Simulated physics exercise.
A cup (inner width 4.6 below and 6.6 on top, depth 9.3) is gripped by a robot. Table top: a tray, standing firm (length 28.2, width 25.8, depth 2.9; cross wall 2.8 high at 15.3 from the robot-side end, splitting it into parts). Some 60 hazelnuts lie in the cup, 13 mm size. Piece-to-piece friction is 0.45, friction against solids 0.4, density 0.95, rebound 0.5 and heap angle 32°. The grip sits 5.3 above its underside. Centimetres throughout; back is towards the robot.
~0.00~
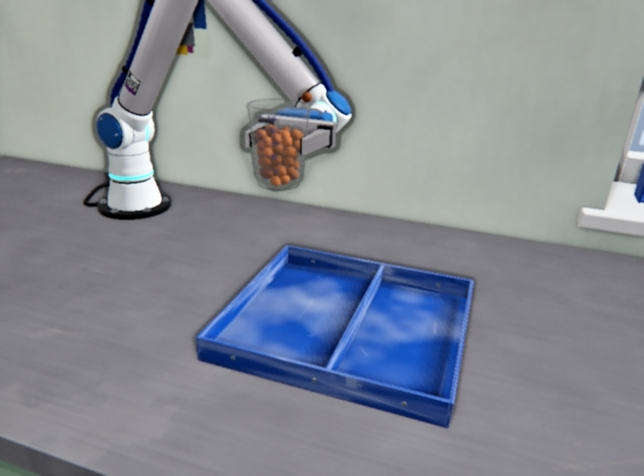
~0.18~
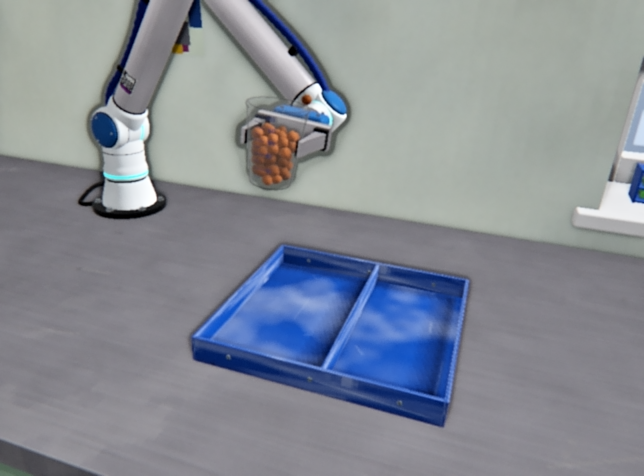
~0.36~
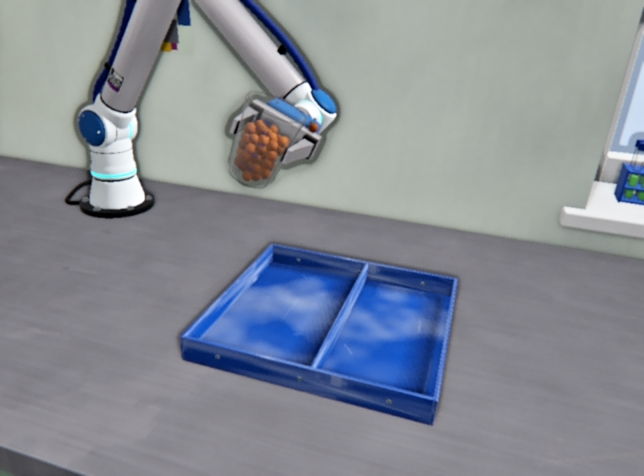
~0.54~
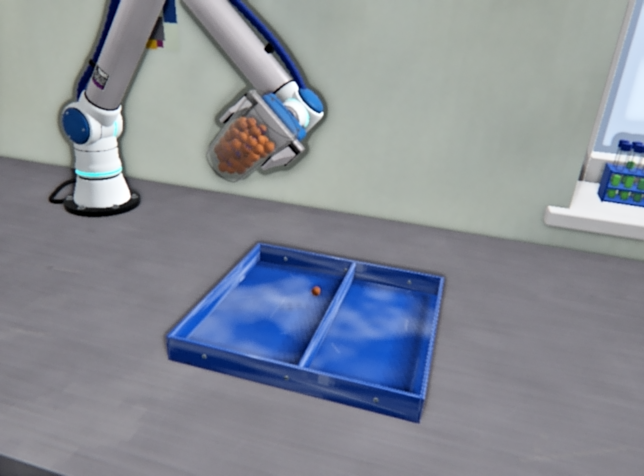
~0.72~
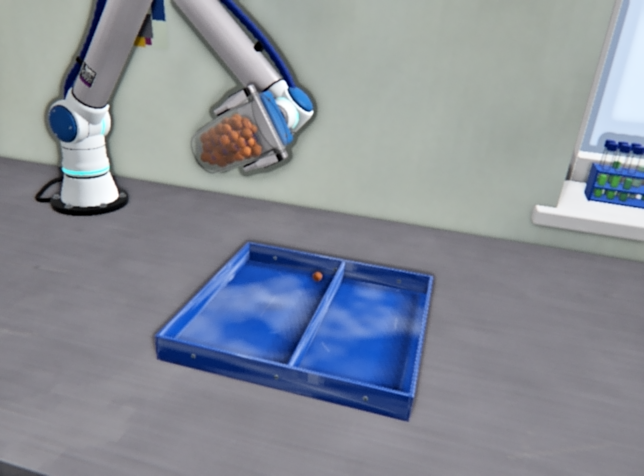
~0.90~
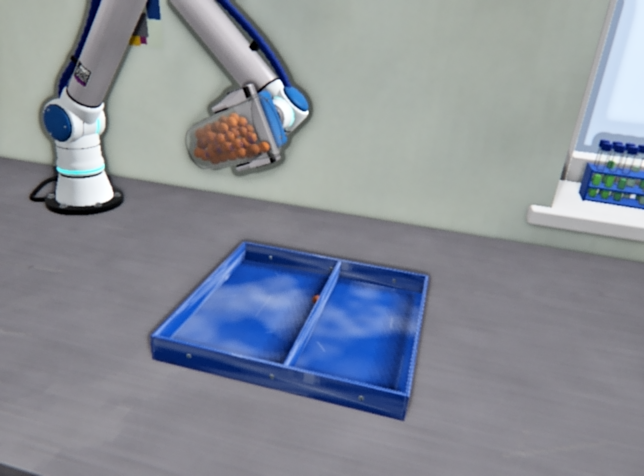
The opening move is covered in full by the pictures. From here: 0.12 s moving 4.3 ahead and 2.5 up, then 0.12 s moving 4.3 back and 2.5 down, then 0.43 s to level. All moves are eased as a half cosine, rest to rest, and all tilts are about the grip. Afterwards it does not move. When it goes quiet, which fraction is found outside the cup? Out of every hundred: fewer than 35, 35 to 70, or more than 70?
35 to 70 out of every hundred.
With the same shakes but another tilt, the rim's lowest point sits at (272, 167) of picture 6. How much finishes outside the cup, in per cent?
That comes to some 95 percent.
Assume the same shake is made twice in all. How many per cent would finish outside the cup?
Approx. 60 per cent.
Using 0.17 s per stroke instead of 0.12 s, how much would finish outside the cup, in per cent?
It would be near 15 per cent.
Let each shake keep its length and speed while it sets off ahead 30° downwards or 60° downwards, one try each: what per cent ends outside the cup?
First try some 15 %, second try some 0 %.
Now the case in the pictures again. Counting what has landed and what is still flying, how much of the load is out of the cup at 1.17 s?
Share gone by then: Close to 55 %.
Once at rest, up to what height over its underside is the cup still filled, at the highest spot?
4.5 cm.
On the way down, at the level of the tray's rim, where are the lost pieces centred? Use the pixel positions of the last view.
Check roughly (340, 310) in the last picture.
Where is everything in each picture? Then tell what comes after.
Cup middle at (279, 147), level; upper third of the load around (281, 137), from x 260 to 305, top at y 100; 64 in the cup, in the first frame.
Cup middle at (274, 146), tilted 6° forward; upper third of the load around (273, 137), from x 255 to 305, top at y 100, in the second frame.
Cup middle at (262, 144), tilted 23° forward; upper third of the load around (261, 137), from x 240 to 315, top at y 125; 63 in the cup, 1 in flight or on a rim, in the third frame.
Cup middle at (247, 142), tilted 43° forward; upper third of the load around (242, 133), from x 220 to 315, top at y 125; 63 in the cup, 1 in the robot-side part, in the fourth frame.
Cup middle at (236, 139), tilted 60° forward; upper third of the load around (233, 130), from x 205 to 315, top at y 120; 63 in the cup, 1 in the robot-side part, in the fifth frame.
Cup middle at (231, 138), tilted 66° forward; upper third of the load around (228, 129), from x 200 to 315, top at y 120; 63 in the cup, 1 in the robot-side part, in the sixth frame.
After 1.17 s, tilted 65° forward, highest piece 24 above the table; 30 in the cup, 1 in the robot-side part, 33 in flight or on a rim.
After 1.44 s, tilted 15° forward, highest piece 25 above the table; 29 in the cup, 21 in the far-side part, 12 in the robot-side part, 2 in flight or on a rim.
After 1.77 s, level, highest piece 23 above the table; 29 in the cup, 21 in the far-side part, 13 in the robot-side part, 1 on the table or floor.
After 2.82 s, level, highest piece 23 above the table; 29 in the cup, 21 in the far-side part, 13 in the robot-side part, 1 on the table or floor.
At rest, 29 in the cup, 21 in the far-side part, 13 in the robot-side part, 1 on the table or floor. That is 55 % outside the cup.
